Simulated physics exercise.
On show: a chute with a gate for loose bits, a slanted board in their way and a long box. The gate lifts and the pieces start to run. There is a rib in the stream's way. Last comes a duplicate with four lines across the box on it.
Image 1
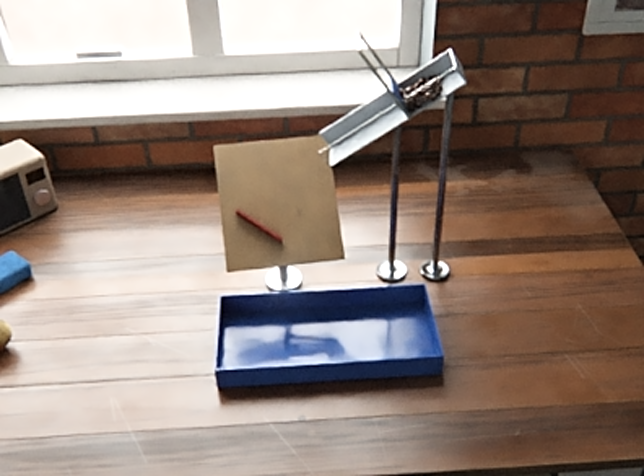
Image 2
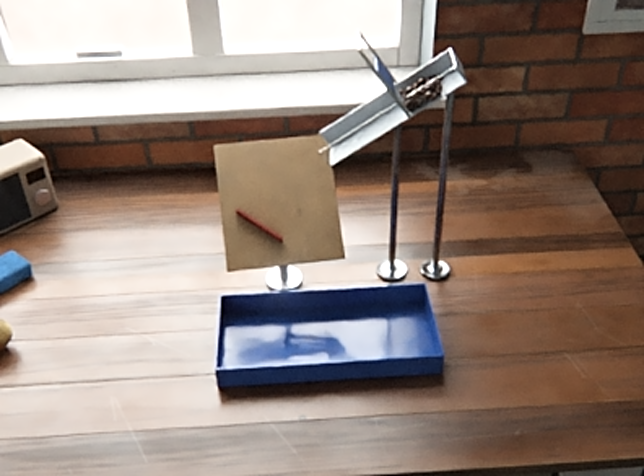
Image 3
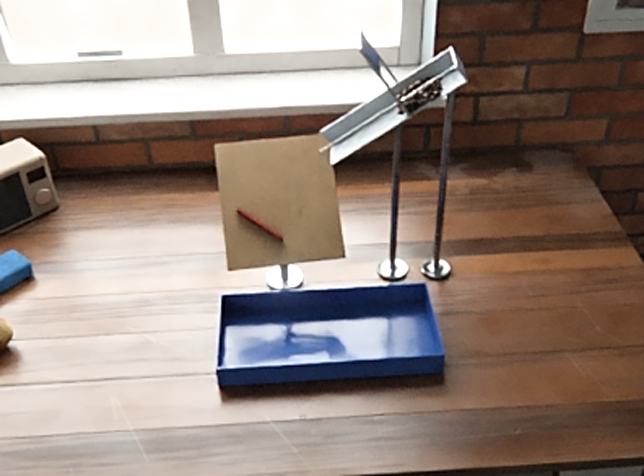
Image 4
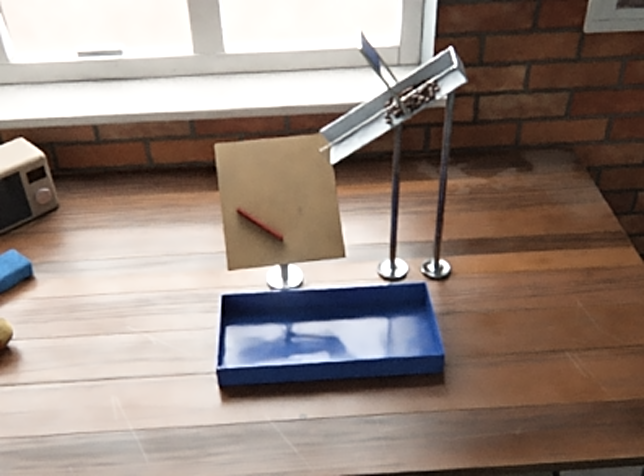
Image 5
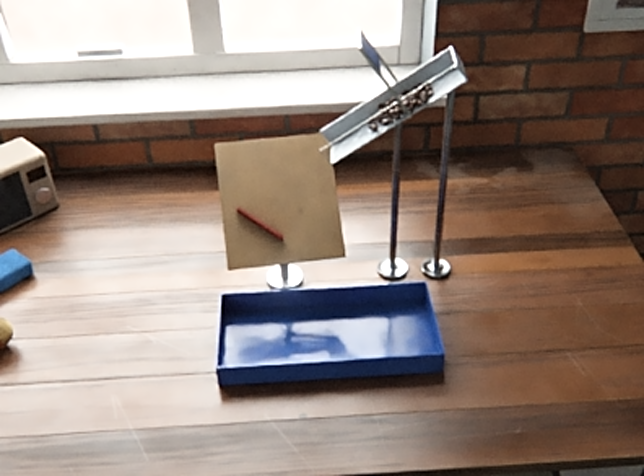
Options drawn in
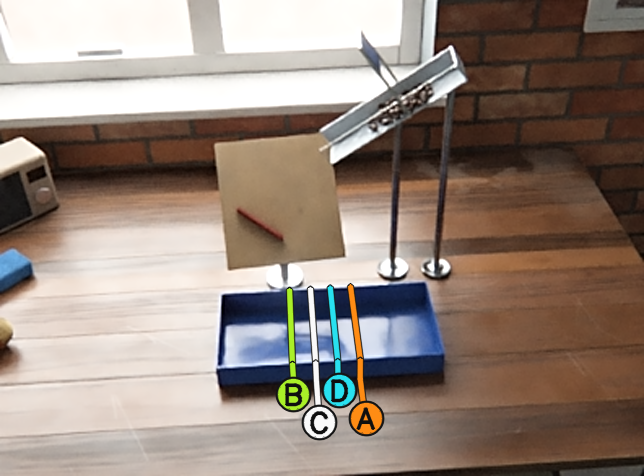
We see a gate lift on a raised, sloping metal chute, and a cluster of small brown pieces slides partway down to the left, above a tilted tan board with a red rib and an empty blue box.
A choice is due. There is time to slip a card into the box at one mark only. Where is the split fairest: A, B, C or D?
Line C does it best.
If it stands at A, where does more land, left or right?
More lands on the left.
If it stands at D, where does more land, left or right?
Left.
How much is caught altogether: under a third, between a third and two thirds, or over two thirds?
About that: Over two thirds.
On the marked copy, line A crosses the front rim at (360, 358); line B crosses the front rim at (292, 363); line C crosses the front rim at (315, 361); line D crosses the front rim at (337, 360).
If A is chosen, of what is caught, all on the left of the divider, none on the right.
If B is chosen, of what is caught, a small part on the left of the divider, nearly all on the right.
If C is chosen, of what is caught, about half on the left of the divider, about half on the right.
If D is chosen, of what is caught, nearly all on the left of the divider, a stray few on the right.
